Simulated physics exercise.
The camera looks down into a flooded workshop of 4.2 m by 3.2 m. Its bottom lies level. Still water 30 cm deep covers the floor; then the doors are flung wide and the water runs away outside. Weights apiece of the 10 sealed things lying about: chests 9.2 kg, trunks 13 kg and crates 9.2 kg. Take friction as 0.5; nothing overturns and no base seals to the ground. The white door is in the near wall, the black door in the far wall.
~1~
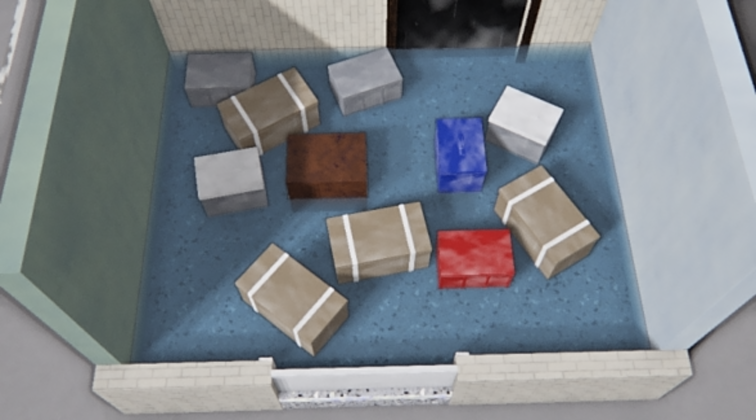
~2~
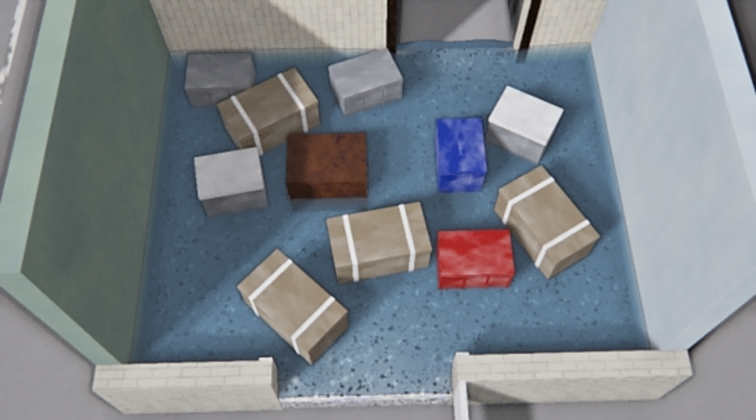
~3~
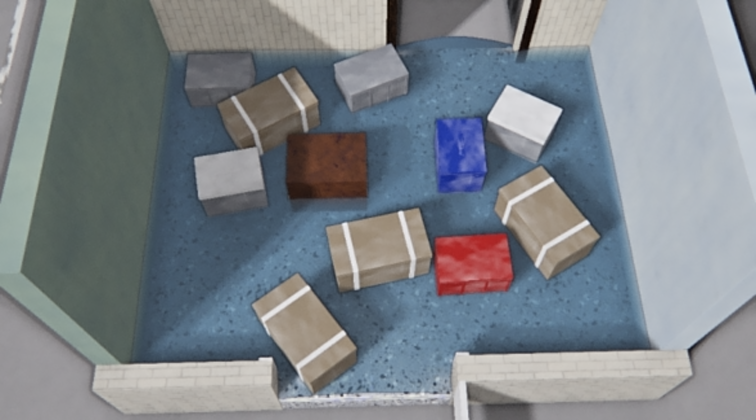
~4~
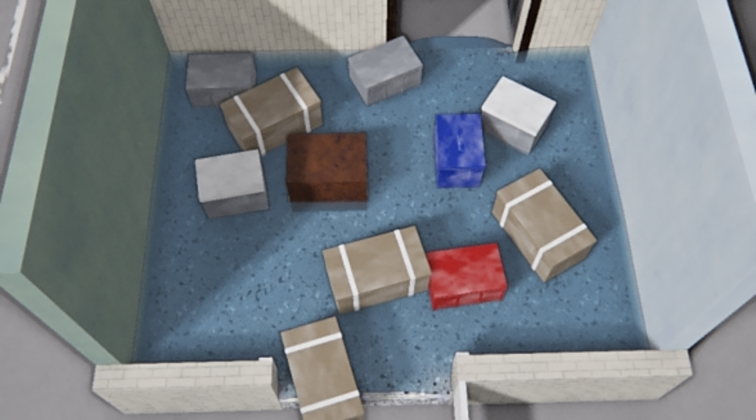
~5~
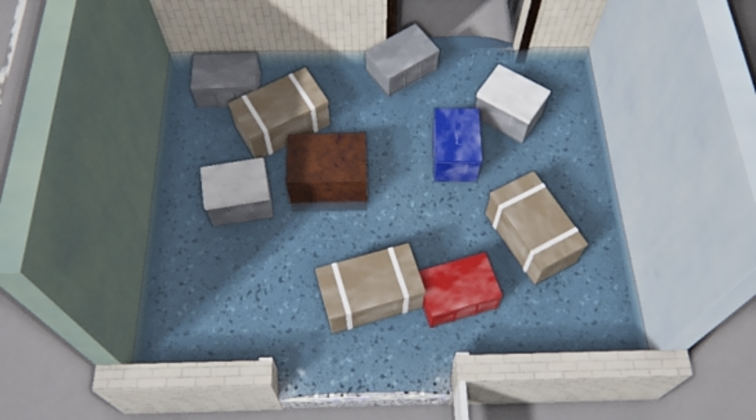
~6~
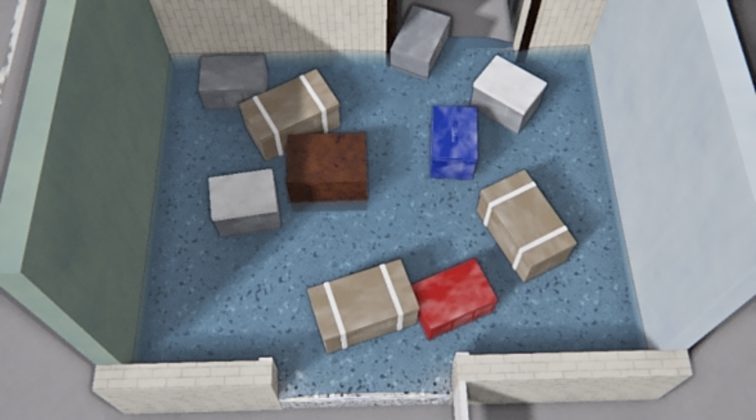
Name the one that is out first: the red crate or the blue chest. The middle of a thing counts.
The red one.
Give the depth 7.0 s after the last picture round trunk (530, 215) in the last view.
Roughly 10 cm.
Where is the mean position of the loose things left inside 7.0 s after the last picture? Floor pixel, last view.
Near (392, 143).
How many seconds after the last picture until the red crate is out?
Near 1.5 s.
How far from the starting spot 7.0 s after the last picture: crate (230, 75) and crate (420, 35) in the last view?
In that order: 100 cm, washed out.
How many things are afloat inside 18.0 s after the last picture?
I count 0.
Then, 2.0 s after the last picture the red crate has gone out (1.7 s after the last picture); the blue chest is near (476, 113), 0.5 m from its start, afloat; 5 of 10 are out; 5 afloat.
Then, 7.0 s after the last picture the red crate has gone out (1.7 s after the last picture); the blue chest has gone out (5.4 s after the last picture); 7 of 10 are out; 3 afloat.
Then, 14.0 s after the last picture the red crate has gone out (1.7 s after the last picture); the blue chest has gone out (5.4 s after the last picture); 9 of 10 are out; 1 afloat.
Then, 18.0 s after the last picture the red crate has gone out (1.7 s after the last picture); the blue chest has gone out (5.4 s after the last picture); 9 of 10 are out; 0 afloat.
